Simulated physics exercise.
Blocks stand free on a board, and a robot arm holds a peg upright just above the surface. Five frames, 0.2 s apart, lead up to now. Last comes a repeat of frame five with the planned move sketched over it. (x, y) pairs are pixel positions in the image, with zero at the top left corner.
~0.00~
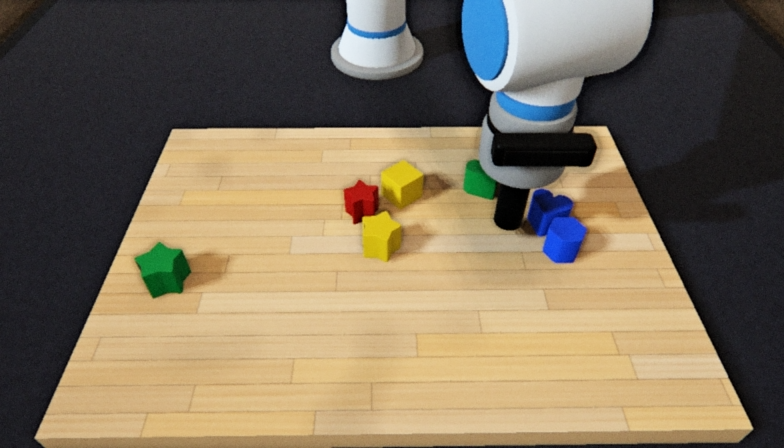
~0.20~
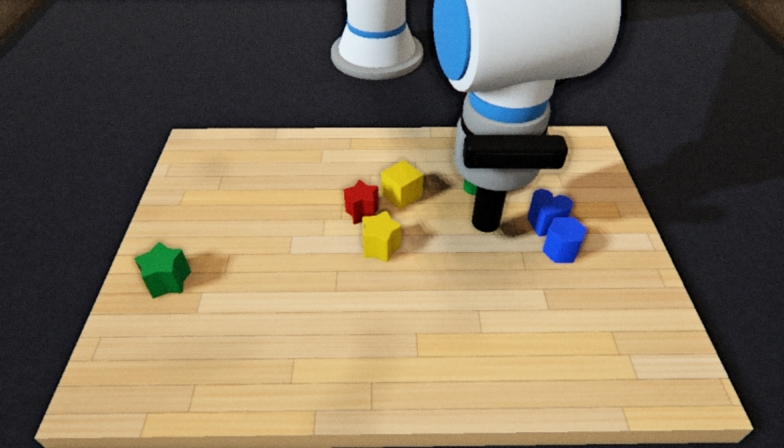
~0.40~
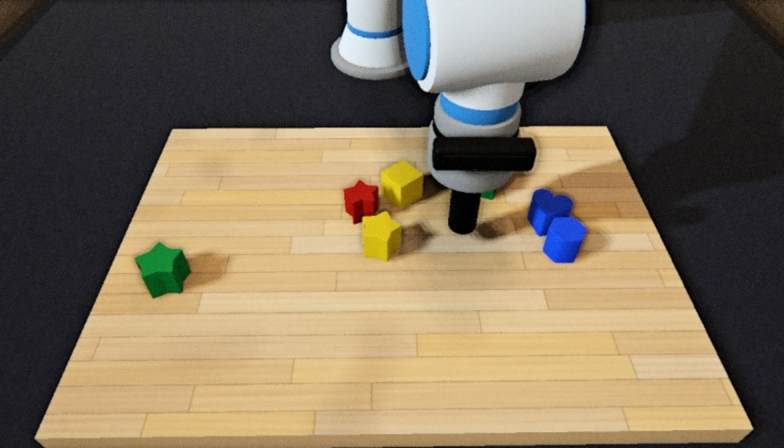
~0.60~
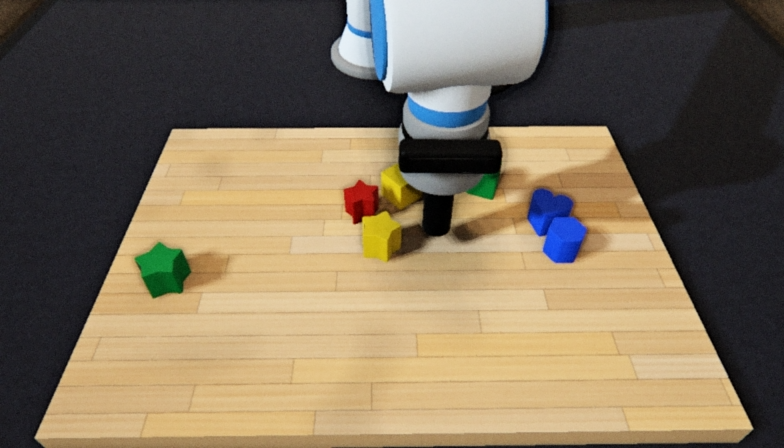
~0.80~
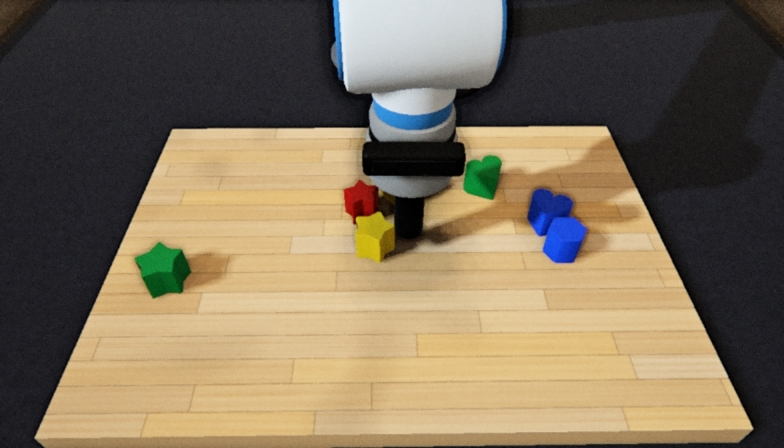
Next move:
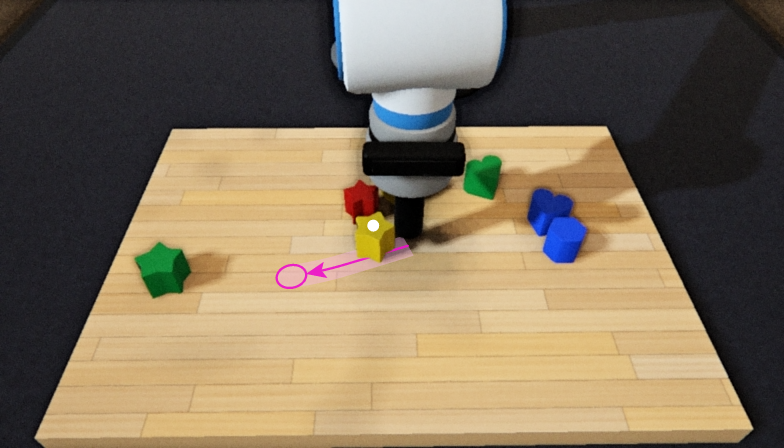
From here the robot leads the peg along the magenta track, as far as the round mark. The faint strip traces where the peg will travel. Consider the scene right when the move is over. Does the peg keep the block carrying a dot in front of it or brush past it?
I think the peg loses the block carrying a dot somewhere along the way.
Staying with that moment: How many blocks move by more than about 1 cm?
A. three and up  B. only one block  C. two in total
It's B.
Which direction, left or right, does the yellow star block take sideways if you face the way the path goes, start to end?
Answer: Rightward.
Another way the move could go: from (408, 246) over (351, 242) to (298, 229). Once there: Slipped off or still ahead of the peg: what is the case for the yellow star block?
It lies beside or behind the peg.
Drawn move, from (408, 246) over (352, 262) to (291, 276); the dot is on the yellow star block.
What follows on the original path. One third of the way, peg at (369, 241); yellow star block at (338, 226), turned 45° clockwise.
Two thirds of the way, peg at (329, 252); yellow star block at (317, 226), turned 100° clockwise.
At the end, peg at (288, 260); red star block still; yellow star block at (311, 228), turned 125° clockwise.
